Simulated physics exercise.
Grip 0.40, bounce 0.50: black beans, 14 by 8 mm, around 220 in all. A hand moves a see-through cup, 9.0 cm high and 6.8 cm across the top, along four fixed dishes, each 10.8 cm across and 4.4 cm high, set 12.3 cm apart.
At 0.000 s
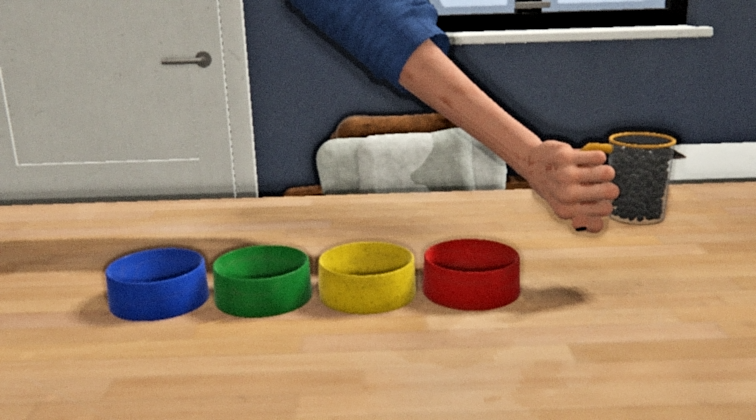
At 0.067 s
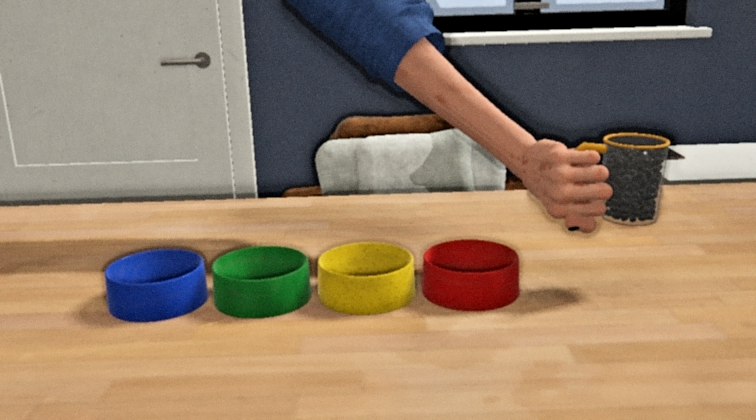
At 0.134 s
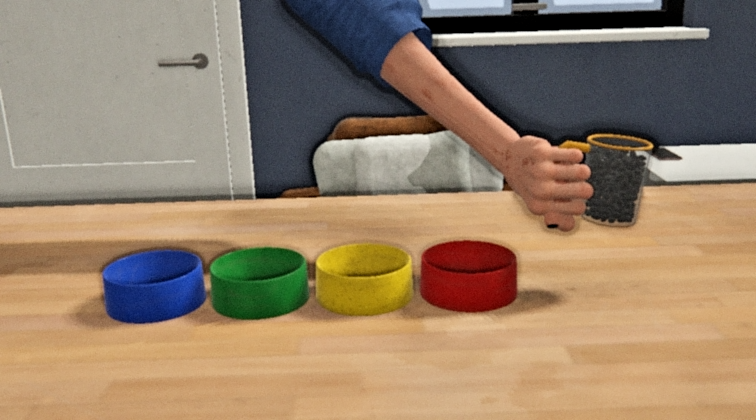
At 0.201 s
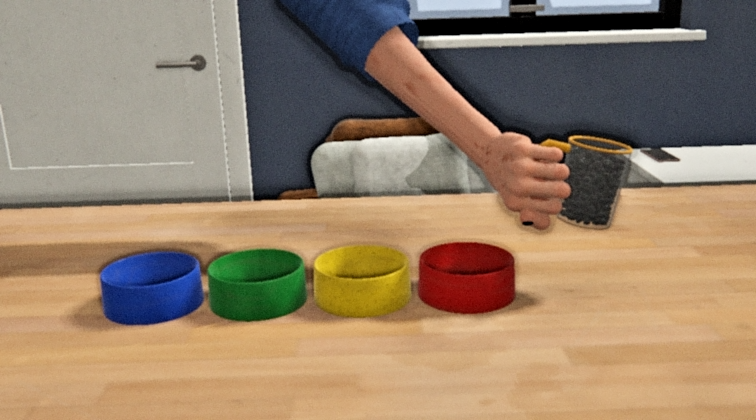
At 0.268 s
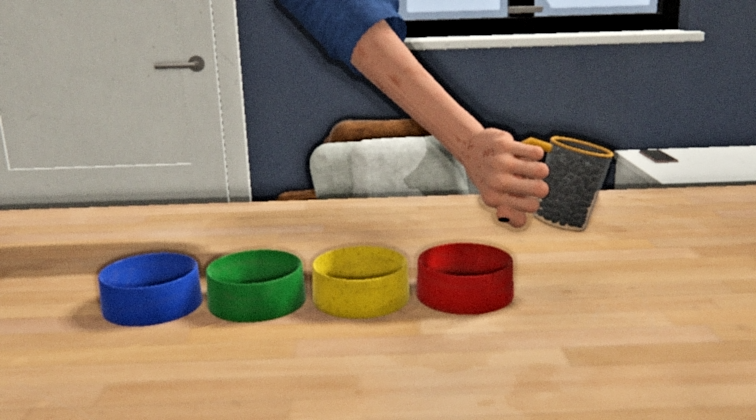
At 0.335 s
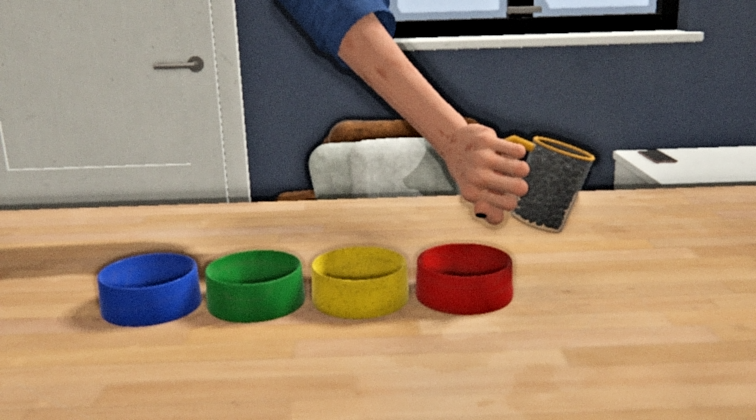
A hand gripping a see-through cup of black beans, its rim yellow-orange, moves left above the far side of a light wooden table, seen from the front and slightly above in a room with a white door and dark blue wall. Blue, green, yellow and red dishes sit in a row from left to right. The blue-sleeved arm carries the cup leftward, gradually tilting it rightward, while the view shifts very slightly.
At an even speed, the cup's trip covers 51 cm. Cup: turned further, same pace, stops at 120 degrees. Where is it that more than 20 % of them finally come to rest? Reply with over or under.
Red under, blue under, green over, yellow under, counter under.
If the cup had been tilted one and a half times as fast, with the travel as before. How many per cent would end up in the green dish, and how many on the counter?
Result: Green dish 50, counter 10.
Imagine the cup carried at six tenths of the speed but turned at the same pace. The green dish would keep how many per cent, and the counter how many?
Shares: Green 0, counter 10.
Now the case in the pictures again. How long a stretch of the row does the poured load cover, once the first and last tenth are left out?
That stretch measures near 6 centimetres.
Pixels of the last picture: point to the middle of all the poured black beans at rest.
My guess is close to (253, 287).
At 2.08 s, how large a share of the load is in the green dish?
Near 90 per cent so far.
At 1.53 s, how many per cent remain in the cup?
About 90 per cent.
Then, at 1.05 s, tilt 66 degrees; cup holds 100 %.
After 1.53 s, tilt 97 degrees; cup holds 90 %, green 5 %.
After 2.08 s, tilt 120 degrees; cup holds 10 %, green 90 %.
In the end, at 2.6 s, red 0 %, blue 0 %, green 100 %, yellow 0 %, counter 0 %.
